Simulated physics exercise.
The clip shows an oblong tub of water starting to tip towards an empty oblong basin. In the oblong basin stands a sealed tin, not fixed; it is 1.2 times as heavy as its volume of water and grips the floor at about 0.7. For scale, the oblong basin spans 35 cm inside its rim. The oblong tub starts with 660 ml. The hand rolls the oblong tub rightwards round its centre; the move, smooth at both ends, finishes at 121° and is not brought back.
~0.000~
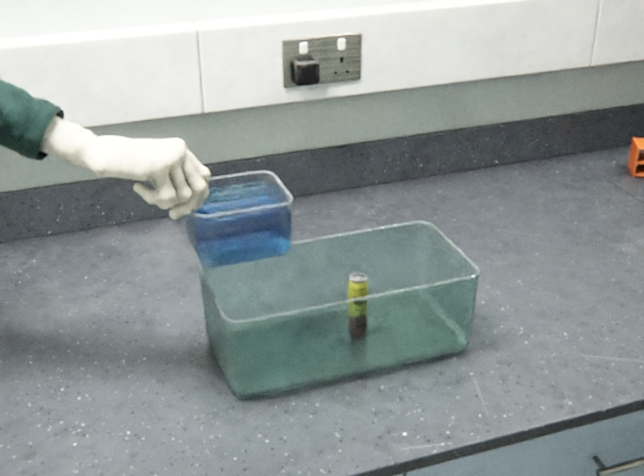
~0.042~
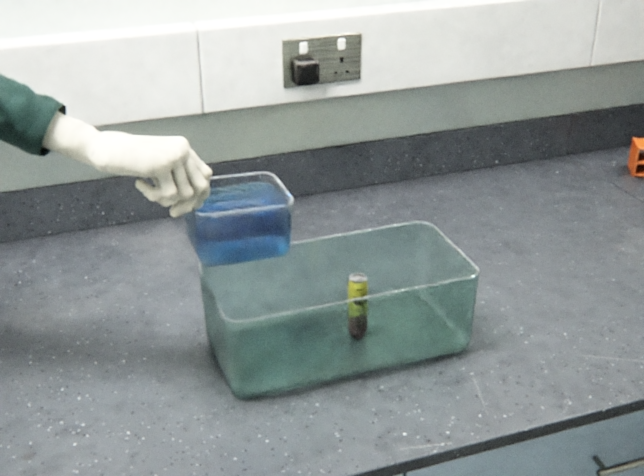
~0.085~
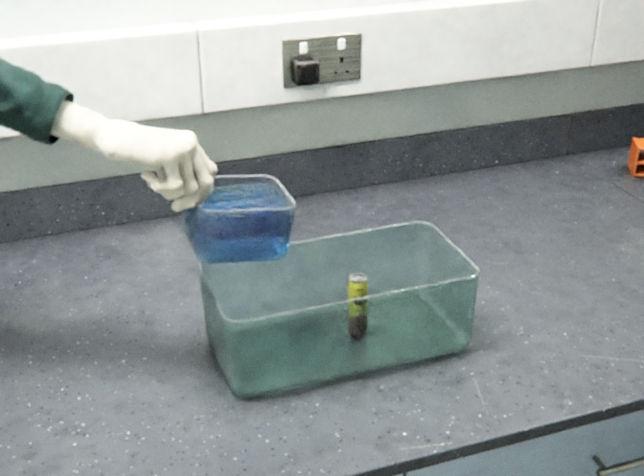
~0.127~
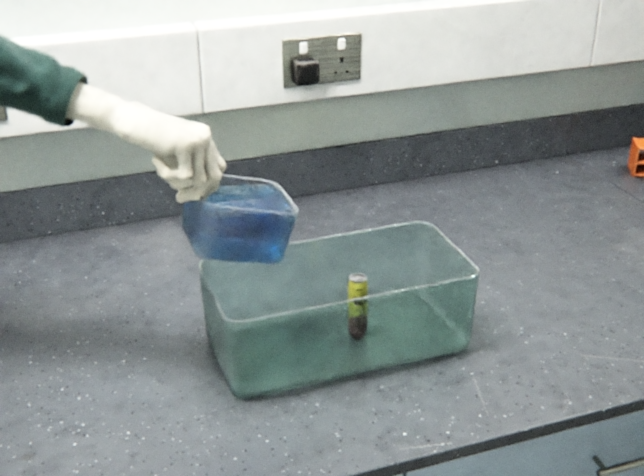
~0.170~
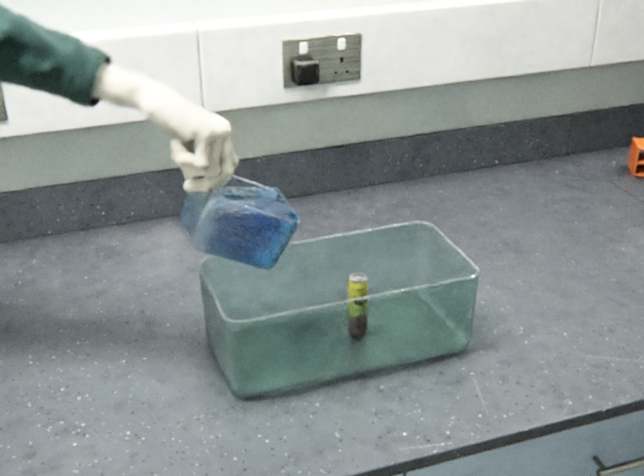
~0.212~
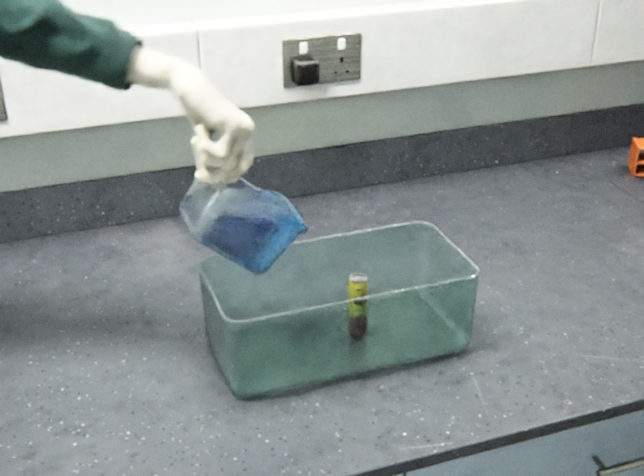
In the video, a pale hand in a green sleeve holds a clear tub of blue water above a larger, greenish basin containing a small yellow-and-dark tin, then rolls the tub rightwards, gradually at first, into a steep tilt.
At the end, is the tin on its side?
It stays up.
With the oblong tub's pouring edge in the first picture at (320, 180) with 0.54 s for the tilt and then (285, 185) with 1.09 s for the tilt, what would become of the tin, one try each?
First it goes over; then it remains upright.
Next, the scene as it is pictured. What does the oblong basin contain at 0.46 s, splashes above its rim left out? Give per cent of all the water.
About 70 per cent.
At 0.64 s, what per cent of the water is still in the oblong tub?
Near 0 in a hundred.
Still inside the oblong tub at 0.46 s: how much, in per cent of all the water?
Near 12 in a hundred.
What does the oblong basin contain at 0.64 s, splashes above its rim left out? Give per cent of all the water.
About 98 per cent.
After 0.46 s the tilt is 115° and 11 per cent is still to pour; the tin stands where it began.
After 0.64 s the tilt is 121° and 0 per cent is still to pour; the tin stands where it began.
After 0.83 s the tilt is 121° and 0 per cent is still to pour; the tin stands where it began.
After 1.04 s the tilt is 121° and 0 per cent is still to pour; the tin stands where it began.
In the end the tin stands where it began.
